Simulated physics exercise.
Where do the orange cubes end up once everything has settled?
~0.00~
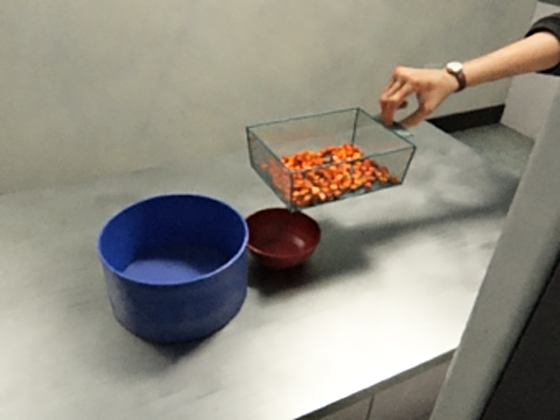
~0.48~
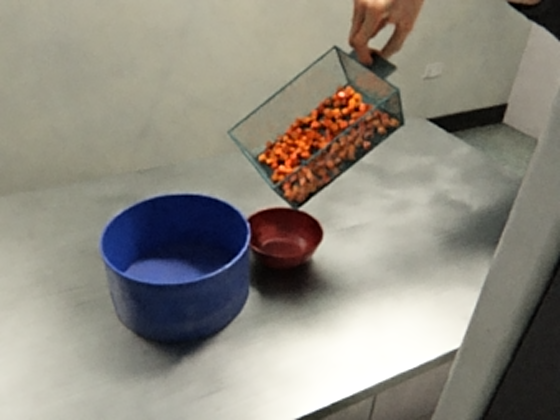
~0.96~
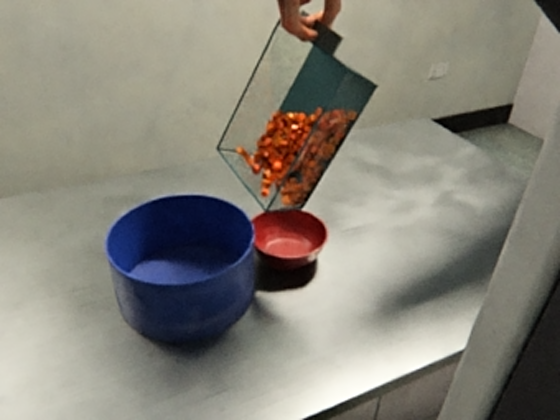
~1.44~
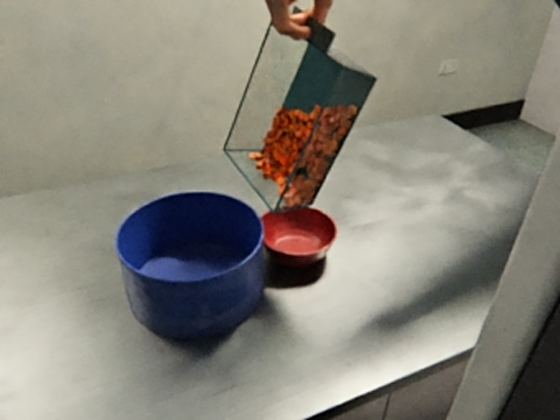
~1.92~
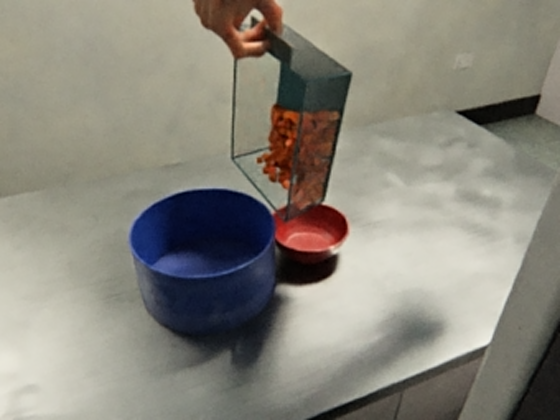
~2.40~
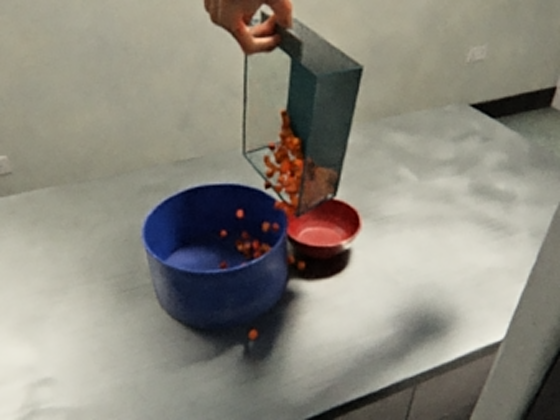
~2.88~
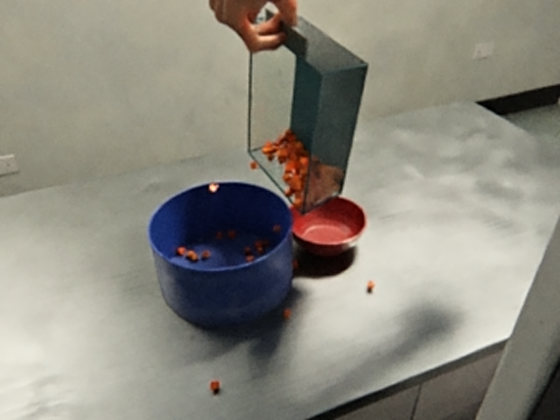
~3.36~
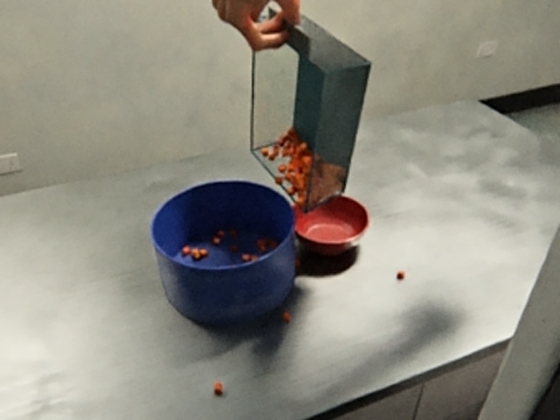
Most of them are split between the clear box, which still holds a large share, and the blue pot. Only a few lie on the table, and the red bowl looks empty.
